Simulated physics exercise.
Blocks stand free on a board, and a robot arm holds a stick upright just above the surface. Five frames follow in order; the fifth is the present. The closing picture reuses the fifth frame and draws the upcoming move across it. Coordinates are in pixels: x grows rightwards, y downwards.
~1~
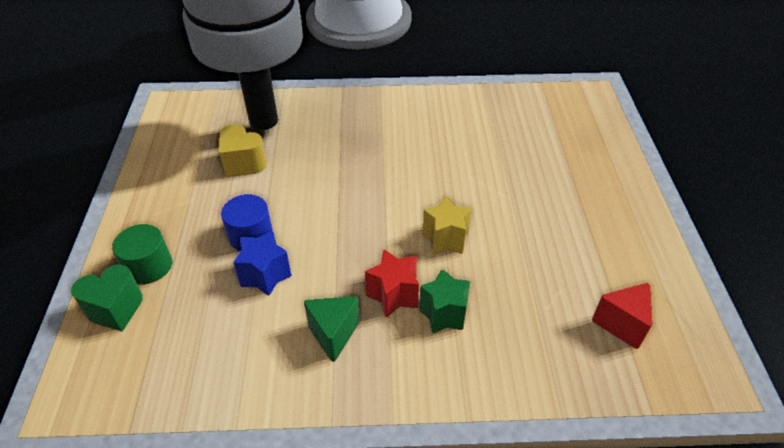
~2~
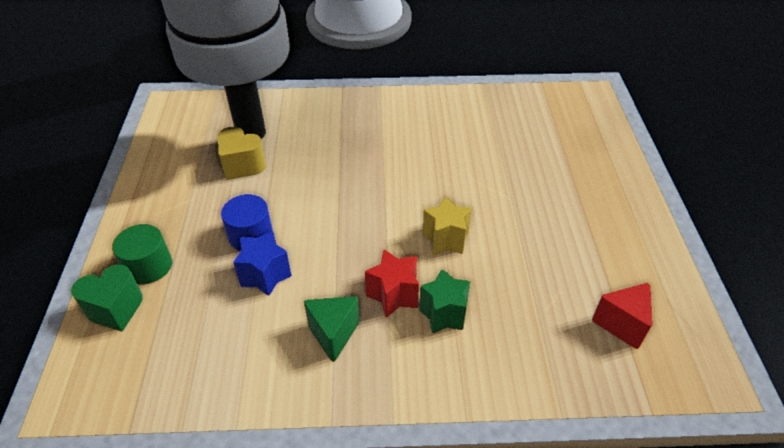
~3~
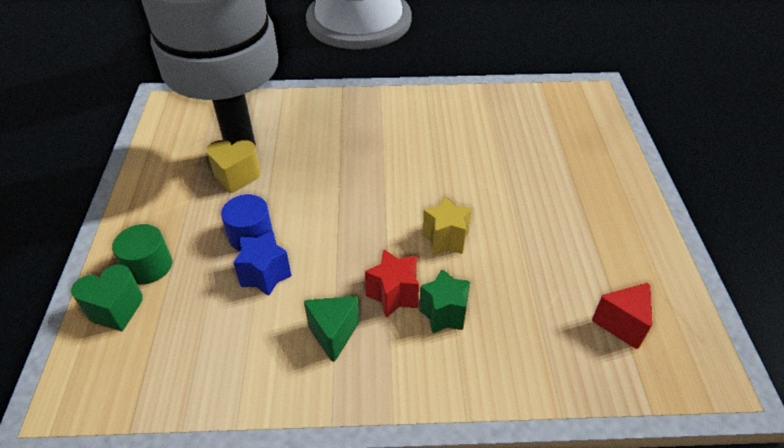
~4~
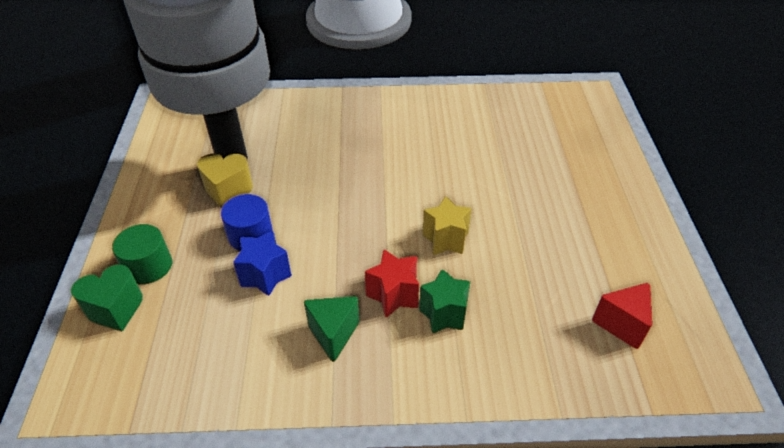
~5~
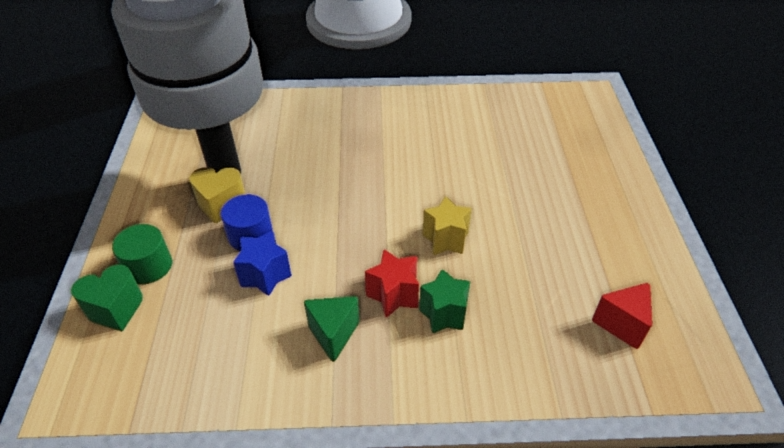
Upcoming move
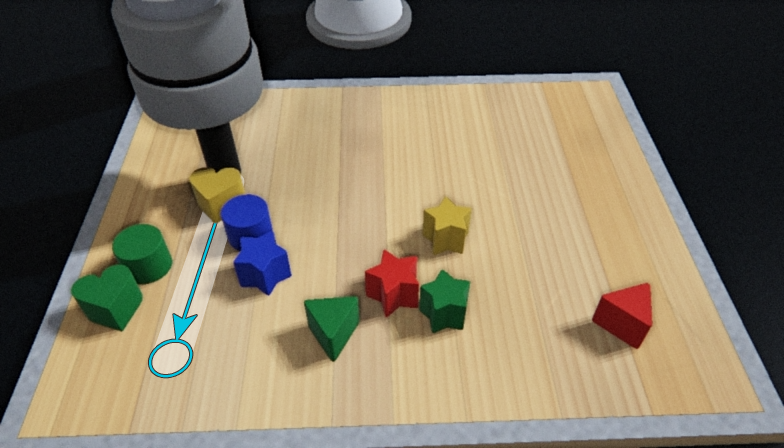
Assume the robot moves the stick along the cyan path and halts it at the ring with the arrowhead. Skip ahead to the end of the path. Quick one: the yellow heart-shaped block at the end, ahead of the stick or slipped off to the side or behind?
The yellow heart-shaped block is leading.
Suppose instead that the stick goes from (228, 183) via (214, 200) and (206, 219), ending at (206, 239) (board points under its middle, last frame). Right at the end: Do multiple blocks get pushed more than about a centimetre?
My answer is no.
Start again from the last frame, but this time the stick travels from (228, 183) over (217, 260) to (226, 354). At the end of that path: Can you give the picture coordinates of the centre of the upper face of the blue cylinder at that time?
The point I'd pick in the picture is (252, 228).
The drawn path runs from (228, 183) to (171, 358).
The first path, step by step. One third of the way, stick (209, 223); yellow heart-shaped block (195, 234); blue cylinder (250, 224); blue star-shaped block (261, 254).
Two thirds of the way, stick (189, 281); yellow heart-shaped block (173, 297); blue cylinder (250, 224); blue star-shaped block (261, 254).
At the end, stick (166, 349); green cylinder not moved; yellow heart-shaped block (147, 372); blue cylinder (250, 224); blue star-shaped block (261, 254).
